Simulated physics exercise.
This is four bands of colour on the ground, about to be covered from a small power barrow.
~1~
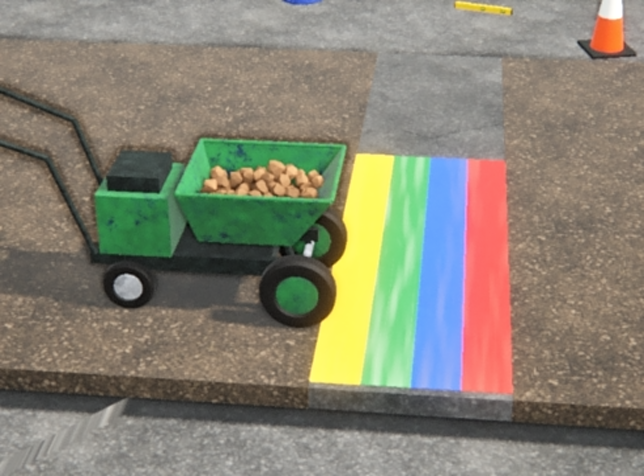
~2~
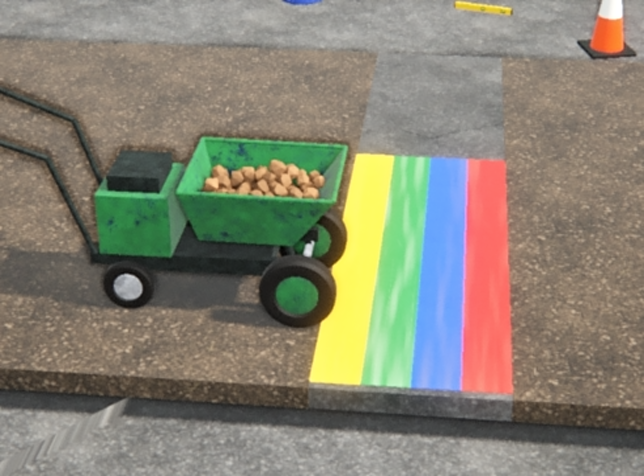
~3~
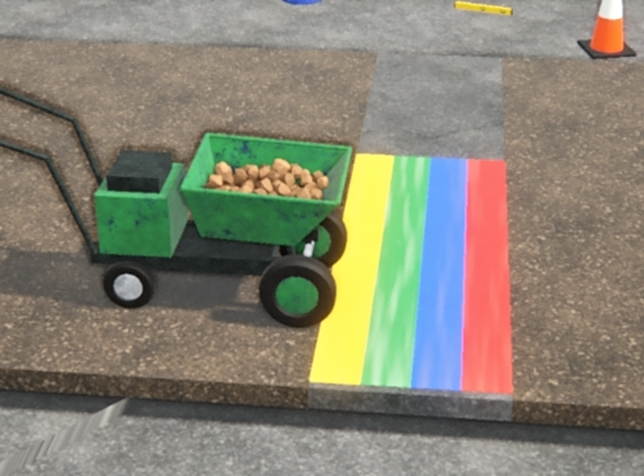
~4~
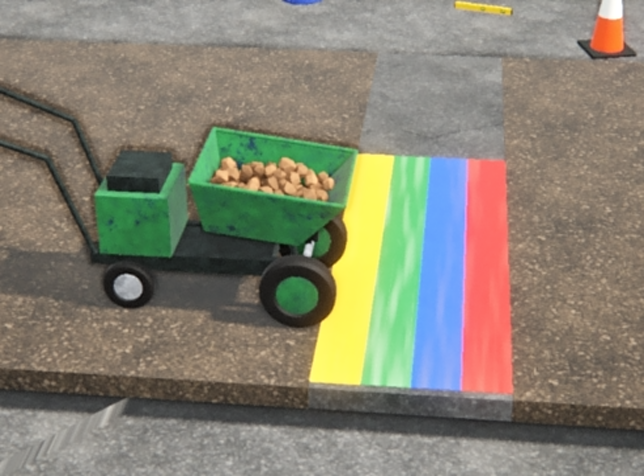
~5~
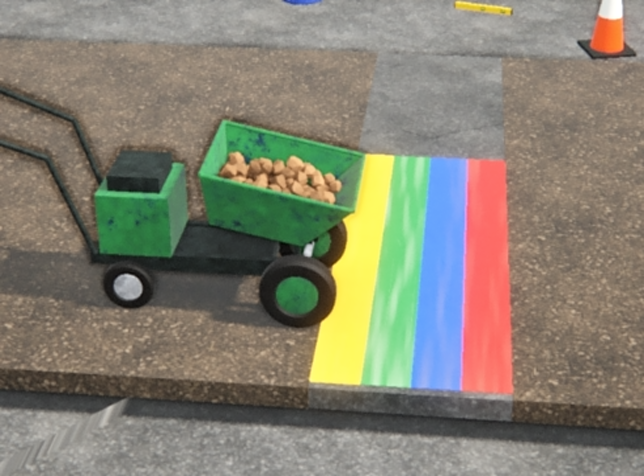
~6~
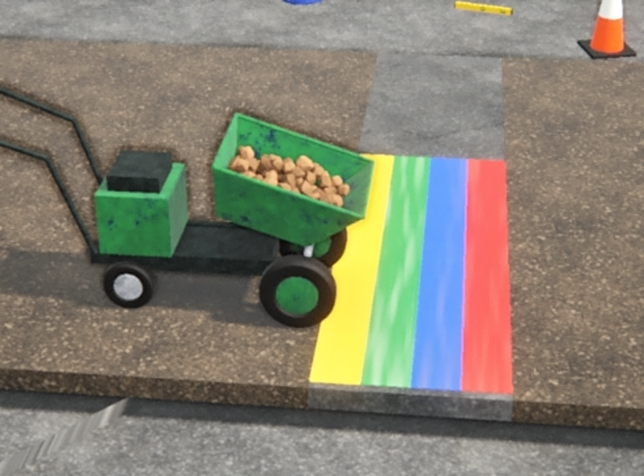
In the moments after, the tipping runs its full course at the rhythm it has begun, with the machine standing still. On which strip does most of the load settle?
The blue one gets the largest share.
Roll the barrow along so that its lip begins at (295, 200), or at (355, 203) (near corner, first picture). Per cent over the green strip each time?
Near 30 % and 0 %.
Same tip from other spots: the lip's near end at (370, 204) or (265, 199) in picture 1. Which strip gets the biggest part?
One: Red. Two: The green strip.
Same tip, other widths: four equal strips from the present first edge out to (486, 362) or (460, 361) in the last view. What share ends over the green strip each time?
The first gives 0 %, the second 0 %.
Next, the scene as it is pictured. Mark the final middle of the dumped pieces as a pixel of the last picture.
At about (457, 296).
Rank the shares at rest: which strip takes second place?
Second comes red.
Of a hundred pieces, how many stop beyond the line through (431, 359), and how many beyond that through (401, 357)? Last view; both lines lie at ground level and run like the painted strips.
The first gives 60 %, the second 80 %.
Soon, skip tipped steeply; all in the skip.
A while on, skip tipped right over; about two thirds in the skip; about a quarter over the blue strip; a stray few over the red strip.
Towards the end, skip tipped right over; about a quarter in the skip; a small part over the green strip; about a third over the blue strip; about a quarter over the red strip; a small part off the paint.
Finally, skip tipped right over; about a quarter in the skip; none over the yellow strip; a small part over the green strip; about a third over the blue strip; about a quarter over the red strip; a small part off the paint.
